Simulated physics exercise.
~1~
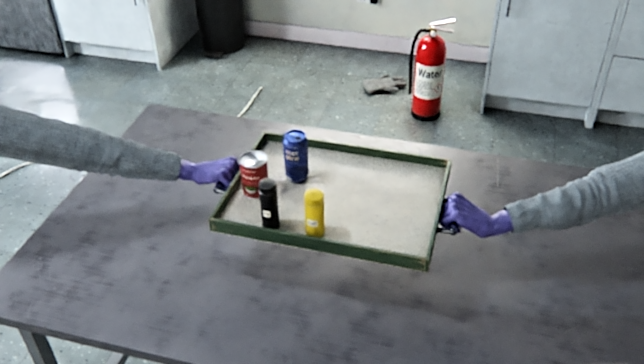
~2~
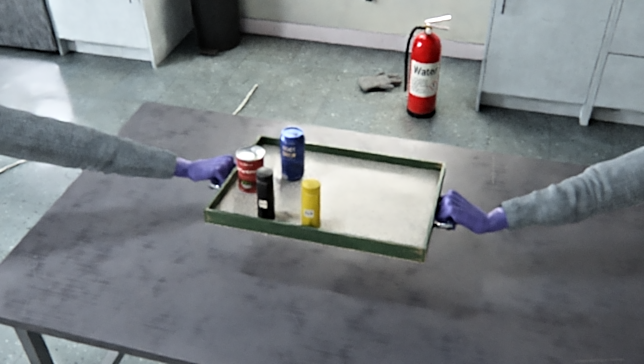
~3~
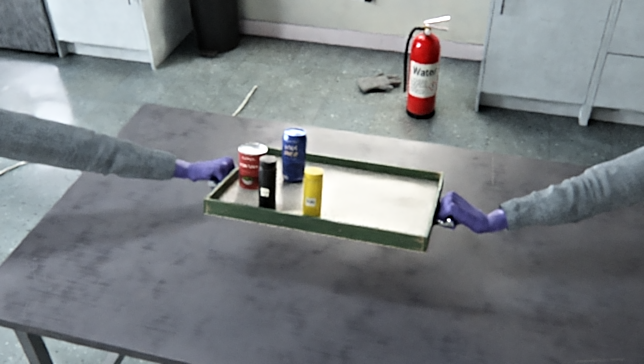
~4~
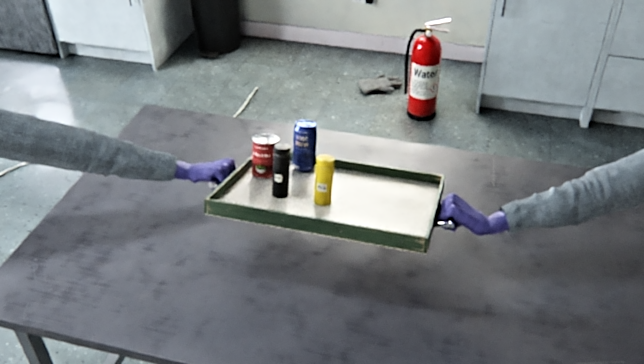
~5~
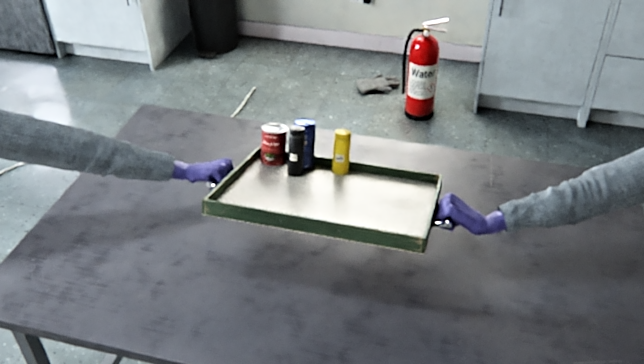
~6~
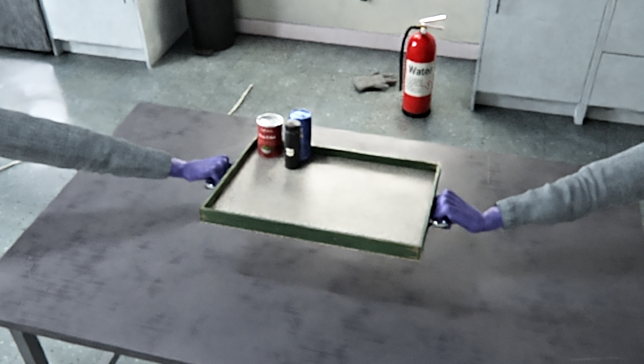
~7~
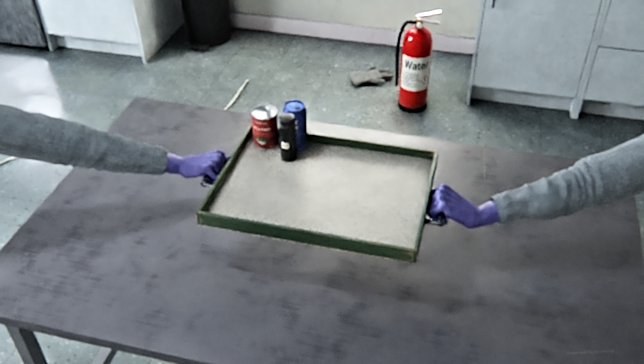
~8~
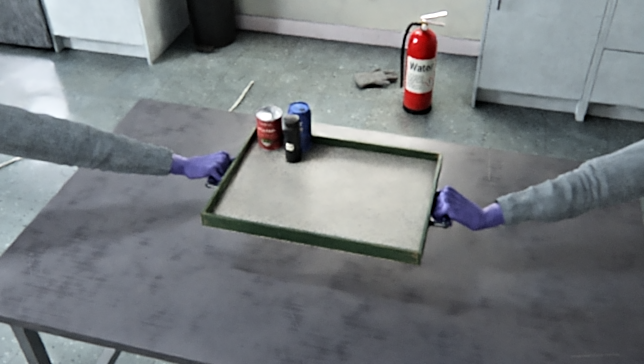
The clip opens on two purple-gloved hands holding a green-rimmed tray above a dark table, with a red tin, a blue can, a black shaker and a yellow shaker standing on its left half. The hands tip the tray so its far edge drops. All four items lean with it, and the shakers begin sliding toward the far side, followed by the tin and can. The yellow shaker reaches the far rim and then disappears from the tray as the hands bring it back toward level. At the end, the tin, can and black shaker stand upright, clustered at the far left corner.
